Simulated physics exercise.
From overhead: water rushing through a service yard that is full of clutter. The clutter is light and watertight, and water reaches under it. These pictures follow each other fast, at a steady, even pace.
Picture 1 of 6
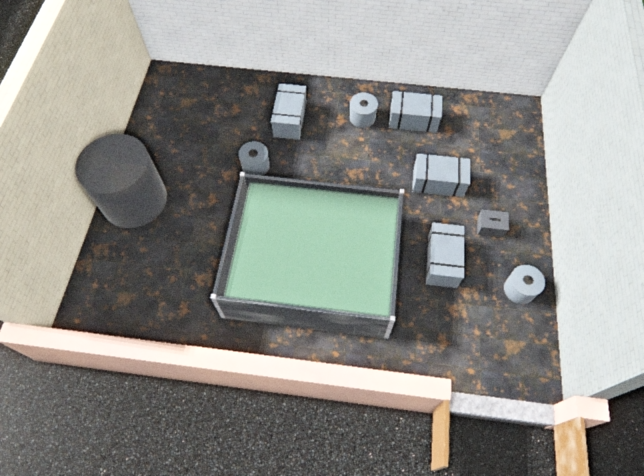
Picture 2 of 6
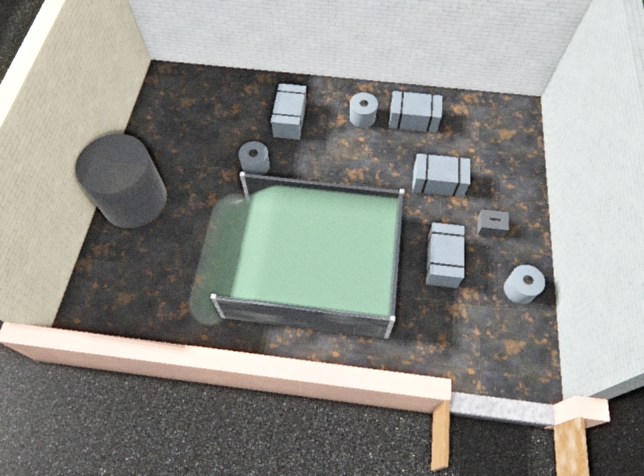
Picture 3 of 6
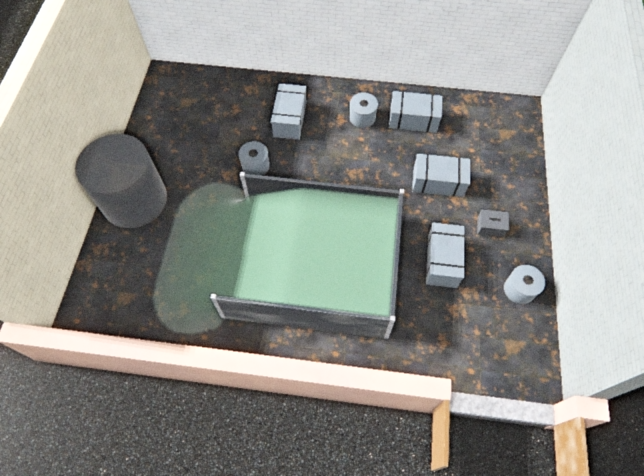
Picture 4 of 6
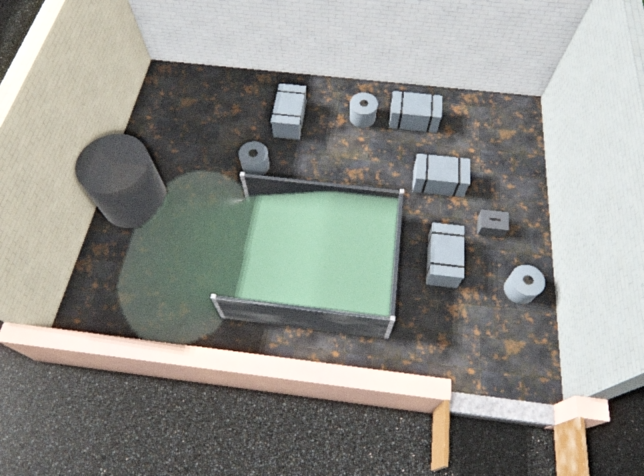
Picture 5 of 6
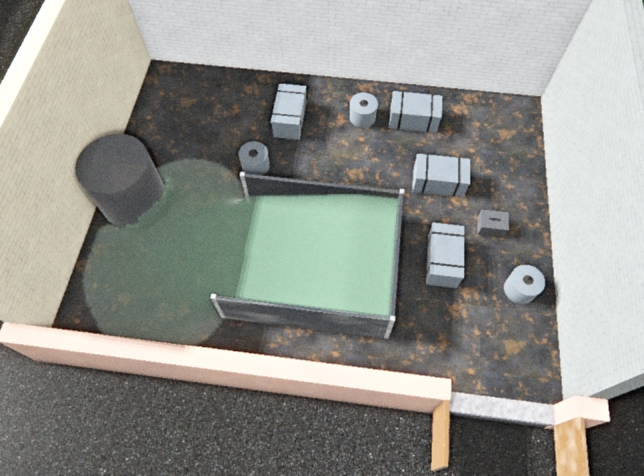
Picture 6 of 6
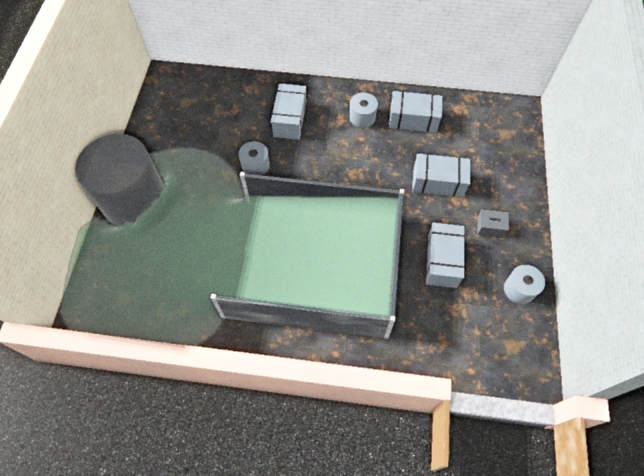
A large open-topped tank of pale green water stands near the middle of a walled yard with a dark, rust-mottled floor, seen from a steady, high overhead angle. A big dark grey drum sits at left, while light blue-grey boxes and short cylinders are scattered behind and to the right. The tank's left side opens and water spreads leftward across the floor, around the drum and up to the left wall, while the objects stay still.
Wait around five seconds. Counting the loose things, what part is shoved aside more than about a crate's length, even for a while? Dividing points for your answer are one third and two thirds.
Answer: A share under one third.
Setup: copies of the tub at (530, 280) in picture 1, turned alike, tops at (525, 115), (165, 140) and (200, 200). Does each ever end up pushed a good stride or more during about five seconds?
First remains in place, second driven off, third driven off.
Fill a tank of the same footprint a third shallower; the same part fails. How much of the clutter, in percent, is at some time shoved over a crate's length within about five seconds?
I'd say somewhere about 0 percent.
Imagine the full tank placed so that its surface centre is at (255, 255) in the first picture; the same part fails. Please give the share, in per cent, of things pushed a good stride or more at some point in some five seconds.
My reckoning says roughly 0 percent.
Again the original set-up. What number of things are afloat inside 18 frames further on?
It adds up to 0.
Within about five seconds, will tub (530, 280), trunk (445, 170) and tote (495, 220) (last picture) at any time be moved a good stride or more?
Taking them as listed, the first remained nearby, the next remained nearby, and the last remained nearby.
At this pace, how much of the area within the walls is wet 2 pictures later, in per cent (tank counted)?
30 %.
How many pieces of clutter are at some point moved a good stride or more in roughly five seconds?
The count is 2.
A moment on, 0 of 8 are well off their spots; 0 afloat.
Next, 0 of 8 are well off their spots; 0 afloat.
Later, 0 of 8 are well off their spots; 0 afloat.
In the end, 2 of 8 are well off their spots, and 2 have been at some point; 0 afloat.
